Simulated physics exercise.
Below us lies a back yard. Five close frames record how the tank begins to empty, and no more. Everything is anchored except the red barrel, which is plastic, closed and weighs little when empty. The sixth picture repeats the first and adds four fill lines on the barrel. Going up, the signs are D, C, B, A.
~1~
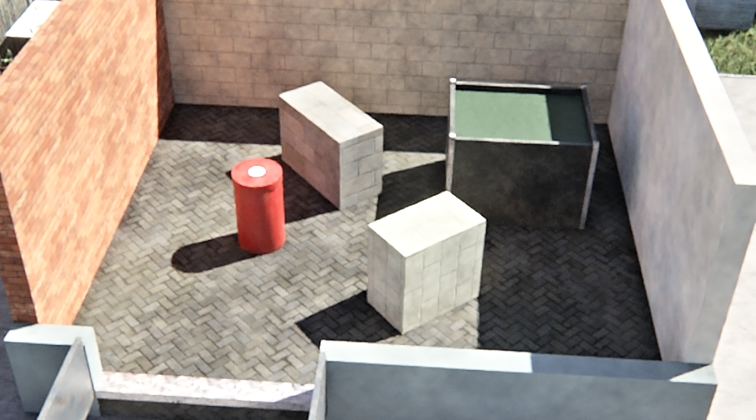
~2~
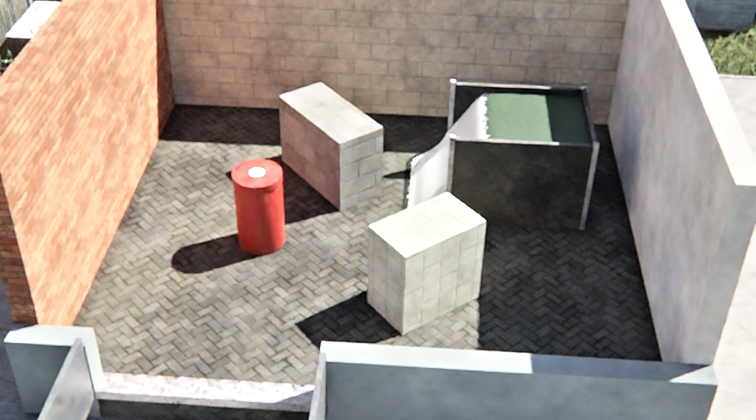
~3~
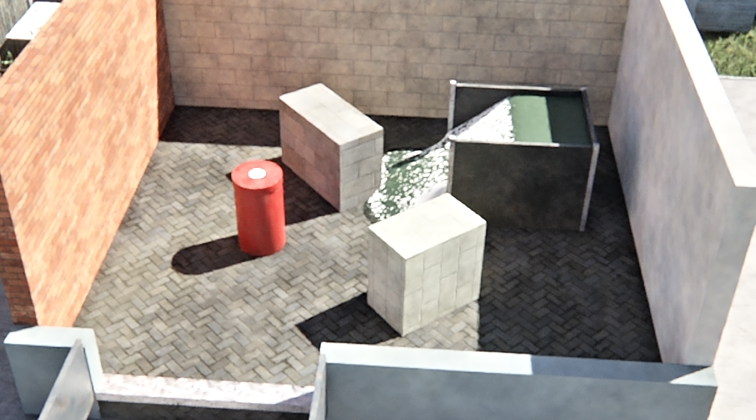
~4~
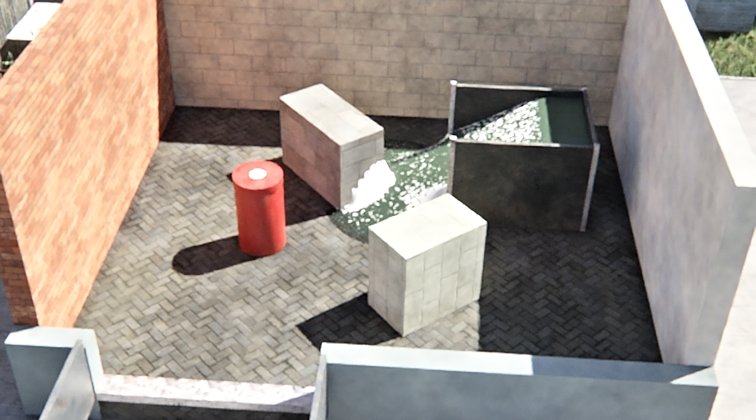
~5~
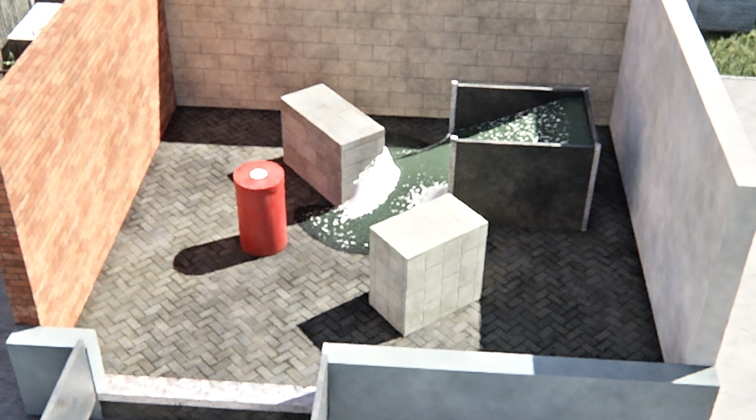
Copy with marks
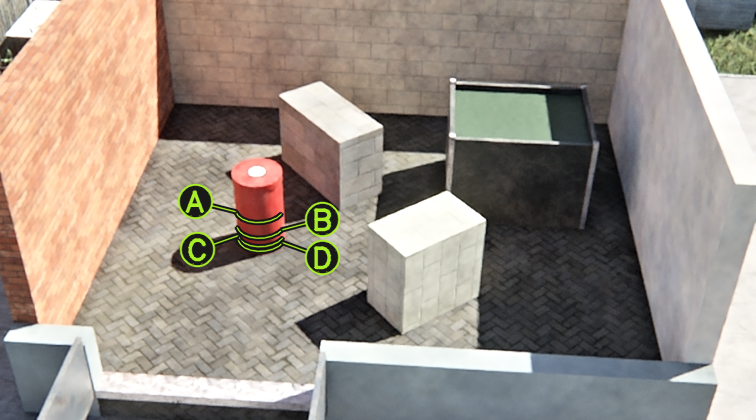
In a back yard, water pours from a tank and spreads left between two blocks.
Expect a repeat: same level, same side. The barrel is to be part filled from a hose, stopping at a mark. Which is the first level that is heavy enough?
The limit is A.
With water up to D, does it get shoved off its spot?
Yes.
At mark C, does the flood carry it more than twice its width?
Yes, clearly.
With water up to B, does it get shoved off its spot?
Yes, it does.
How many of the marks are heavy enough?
One.
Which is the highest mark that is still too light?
Here it is mark B.
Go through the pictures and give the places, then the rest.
Lid of the red barrel at (257, 172); tank full, its middle at (520, 118); open gate at (207, 338), in the first frame.
Water covers 2 % of the ground, mostly out of sight from here, in the second frame.
Water covers 5 % of the ground, mostly out of sight from here, in the third frame.
In the fourth frame, 8 % of the ground wet, in view closest to the barrel at (347, 228).
Lid of the red barrel at (259, 174); 11 % of the ground wet, in view closest to the barrel at (313, 229), in the fifth frame.
On the marked copy, A at (255, 222); B at (256, 238); C at (257, 246); D at (257, 251); from the bottom up D, C, B, A.
If A is chosen, it shifts by a finger or two and stays.
If B is chosen, it is pushed about its own width away.
If C is chosen, it is pushed about 3 times its own width away.
If D is chosen, it is washed out through the gate.
